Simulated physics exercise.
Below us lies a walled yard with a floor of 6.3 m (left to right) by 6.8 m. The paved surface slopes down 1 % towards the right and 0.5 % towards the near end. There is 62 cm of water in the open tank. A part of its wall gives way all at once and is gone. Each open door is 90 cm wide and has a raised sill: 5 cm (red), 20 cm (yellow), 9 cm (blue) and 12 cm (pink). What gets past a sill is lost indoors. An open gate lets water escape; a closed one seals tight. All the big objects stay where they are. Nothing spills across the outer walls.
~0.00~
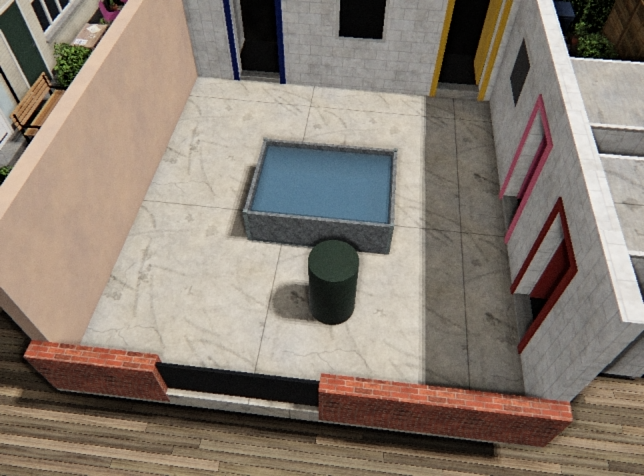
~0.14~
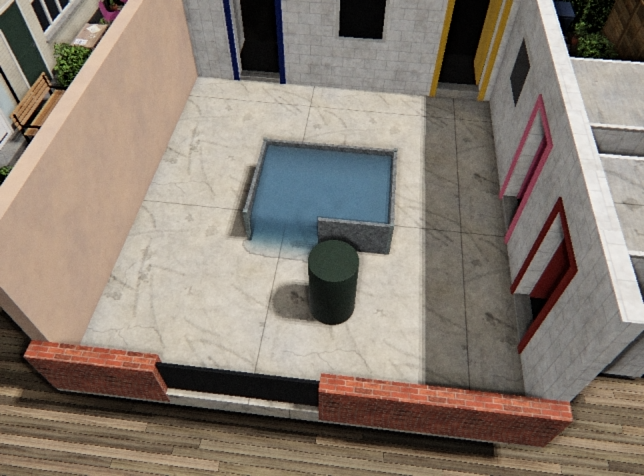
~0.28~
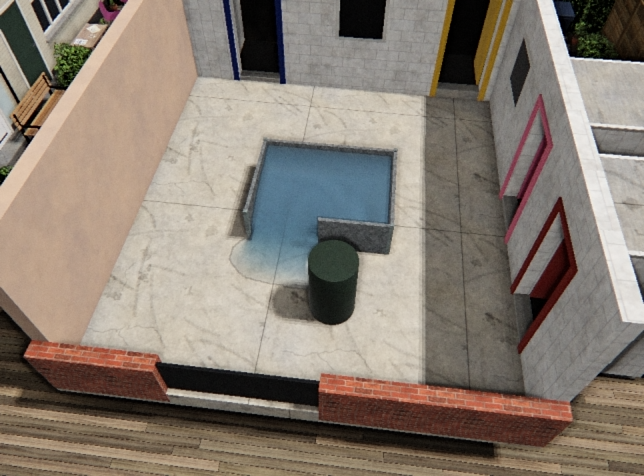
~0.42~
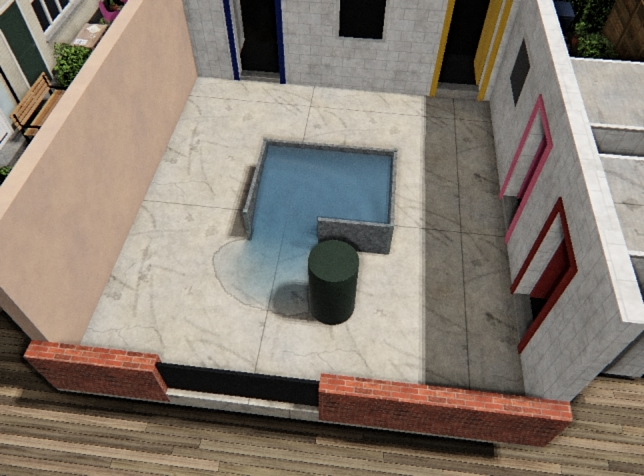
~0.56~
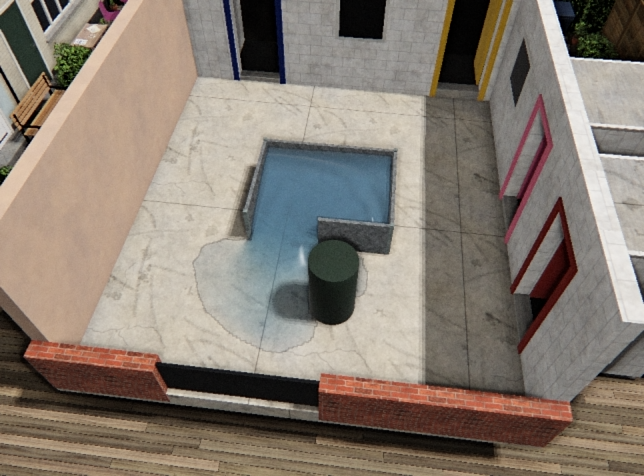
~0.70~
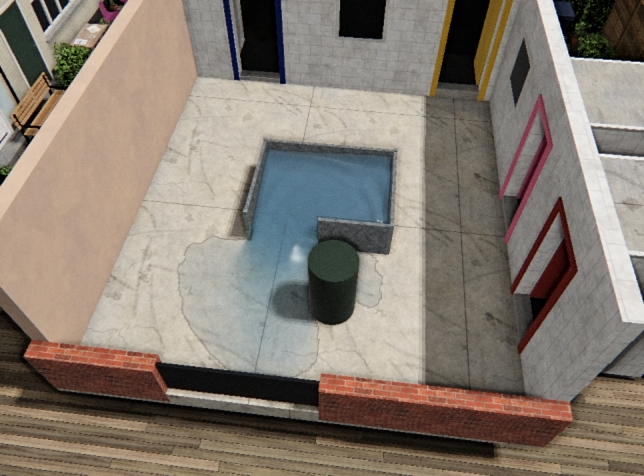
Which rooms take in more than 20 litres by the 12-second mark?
Within that time: At the red door it goes over the limit; at the yellow door it keeps below the limit; at the blue door it keeps below the limit; at the pink door it keeps below the limit.
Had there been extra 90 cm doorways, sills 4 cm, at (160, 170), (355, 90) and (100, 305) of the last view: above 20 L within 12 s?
In that order: Under, below, past it.
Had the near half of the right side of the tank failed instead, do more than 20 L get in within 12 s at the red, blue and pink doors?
Then: Red above, blue below, pink past it.
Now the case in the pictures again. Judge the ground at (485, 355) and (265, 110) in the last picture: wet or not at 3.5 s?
In turn: Under water, still dry.
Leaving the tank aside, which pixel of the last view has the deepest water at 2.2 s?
Near (72, 365).
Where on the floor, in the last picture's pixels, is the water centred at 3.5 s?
At about (280, 278).
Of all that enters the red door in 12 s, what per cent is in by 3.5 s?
Some 5 per cent by then.
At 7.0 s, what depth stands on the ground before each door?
Depths in cm: Red 10, yellow 0, blue 10, pink 5.
After 1.4 s water covers 20 % of the floor and is deepest (34 cm) near (261, 388); red door not reached, yellow door not reached, blue door not reached, pink door not reached.
After 2.2 s water covers 25 % of the floor and is deepest (42 cm) near (72, 365); red door not reached, yellow door not reached, blue door not reached, pink door not reached.
After 3.5 s water covers 40 % of the floor and is deepest (26 cm) near (147, 374); red door 11 cm at the sill, 4 L in, yellow door not reached, blue door not reached, pink door not reached.
After 7.0 s water covers 85 % of the floor and is deepest (15 cm) near (512, 419); red door 10 cm at the sill, 52 L in, yellow door not reached, blue door 10 cm at the sill, 0 L in, pink door 5 cm at the sill, 0 L in.
After 12.0 s water covers 100 % of the floor and is deepest (11 cm) near (459, 190); red door 8 cm at the sill, 94 L in, yellow door 10 cm at the sill, 0 L in, blue door 4 cm at the sill, 2 L in, pink door 4 cm at the sill, 0 L in.
